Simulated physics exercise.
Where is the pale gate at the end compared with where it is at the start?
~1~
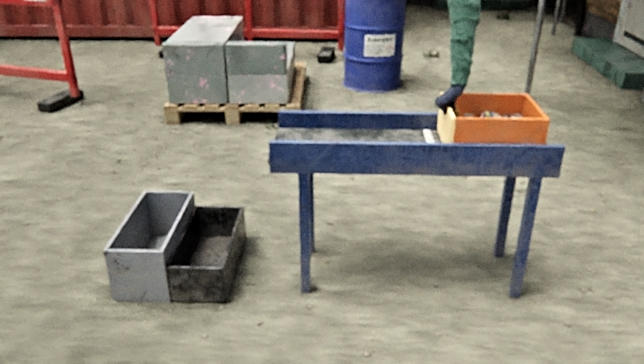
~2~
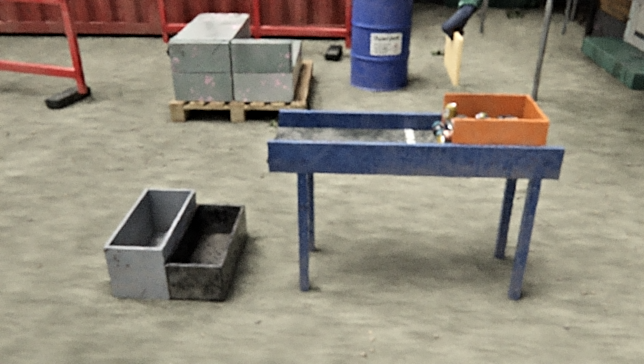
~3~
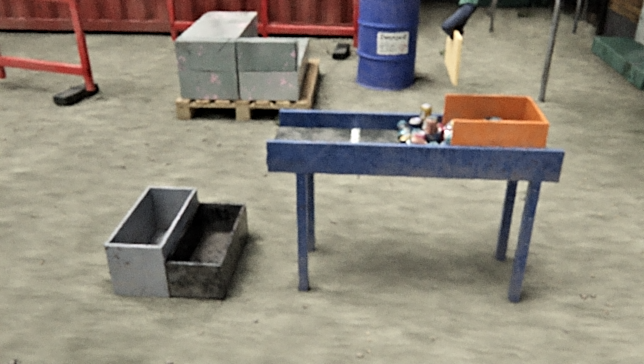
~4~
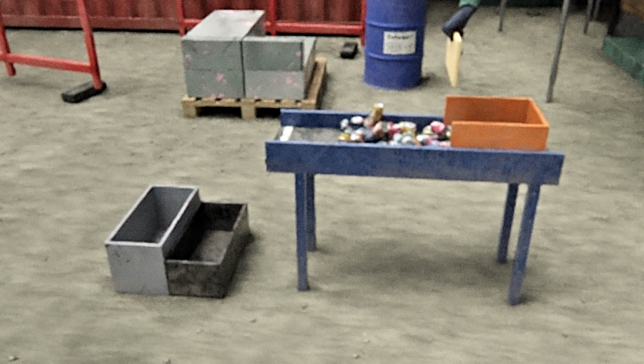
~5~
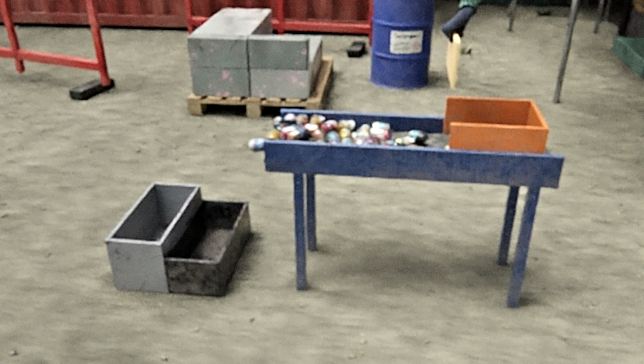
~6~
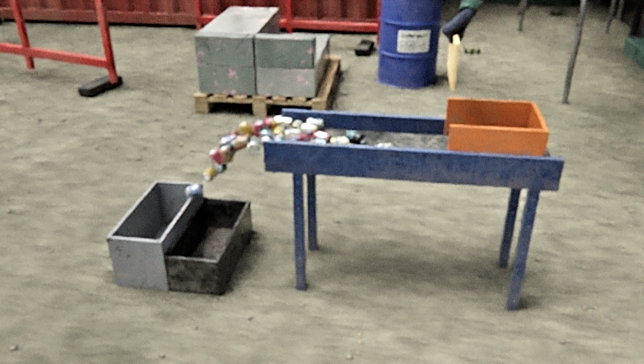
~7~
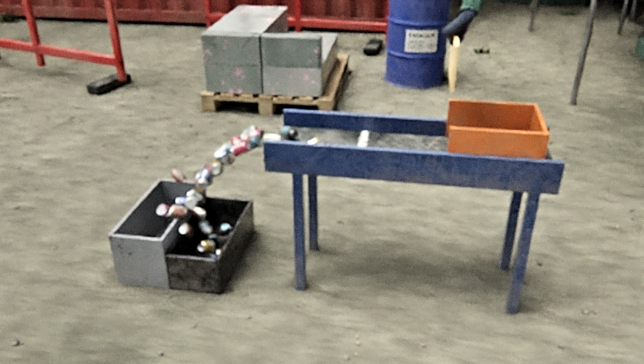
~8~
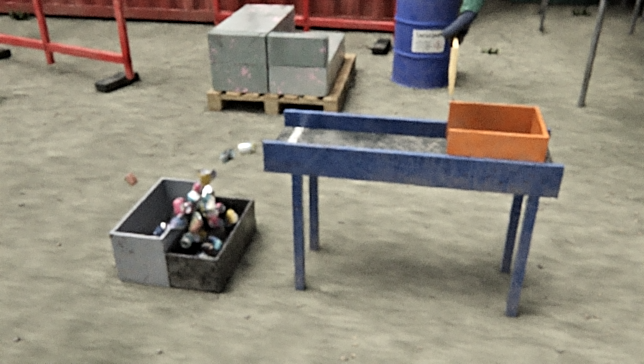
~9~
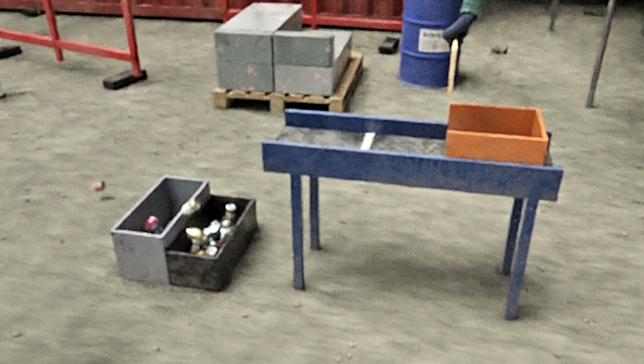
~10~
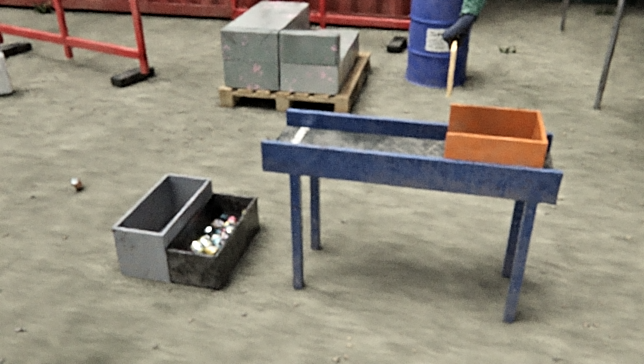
At the start the gate stands down at the left end of the orange pen. At the end it is held up in the air above that end of the pen.
In a workshop, a gate lifts and cans ride left, mostly falling into a black tote.
